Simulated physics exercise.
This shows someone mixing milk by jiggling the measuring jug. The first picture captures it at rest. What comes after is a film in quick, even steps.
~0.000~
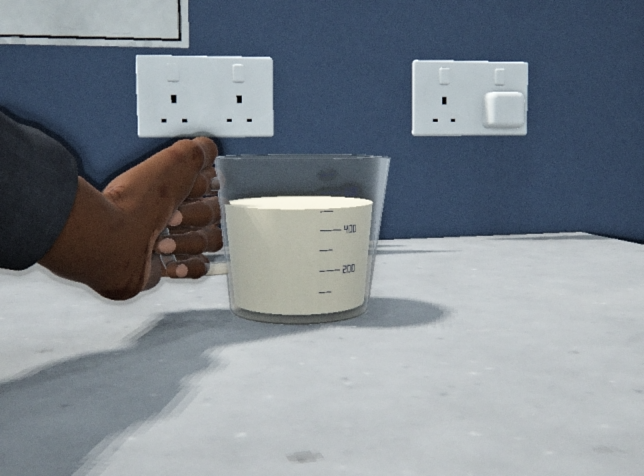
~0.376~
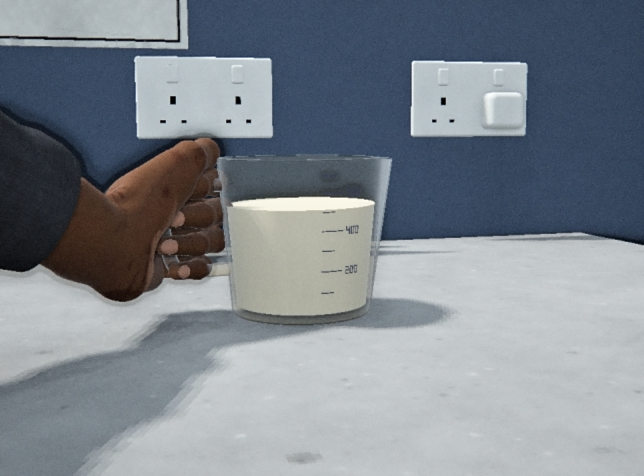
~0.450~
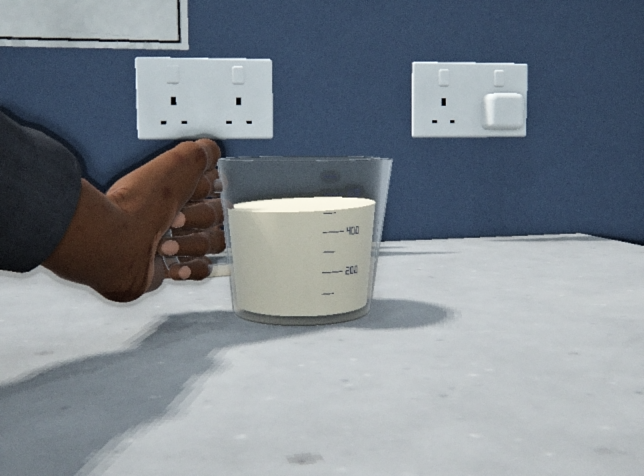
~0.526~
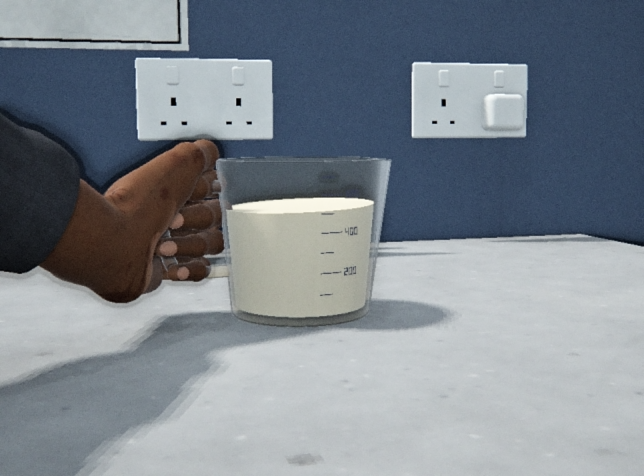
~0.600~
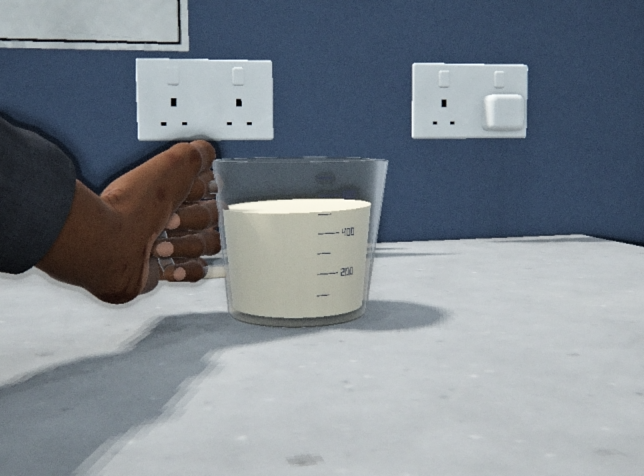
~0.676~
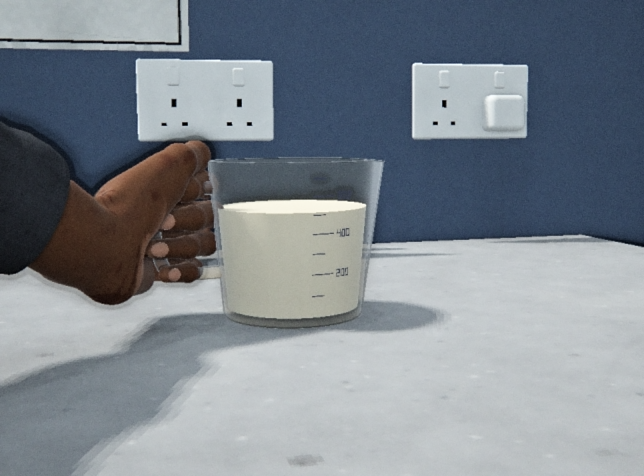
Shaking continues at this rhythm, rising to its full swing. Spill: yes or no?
No.
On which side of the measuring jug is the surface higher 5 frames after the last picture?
It's the left end.
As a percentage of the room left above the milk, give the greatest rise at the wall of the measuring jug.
Peak: Around 10 percent.
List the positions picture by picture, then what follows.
In the first frame, measuring jug (299, 229) about two thirds full; at rest.
In the second frame, measuring jug about two thirds full, surface at (301, 206); surface about level.
In the third frame, measuring jug (301, 230) about two thirds full; surface about level.
In the fourth frame, measuring jug about two thirds full, surface at (300, 207); surface about level.
In the fifth frame, measuring jug (297, 232) about two thirds full; surface about level.
In the sixth frame, measuring jug about two thirds full, surface at (292, 208); surface about level.
After 1.0 s, the highest wave so far stays far below the rim.
After 5.1 s, the highest wave so far stays far below the rim; nothing has left it.
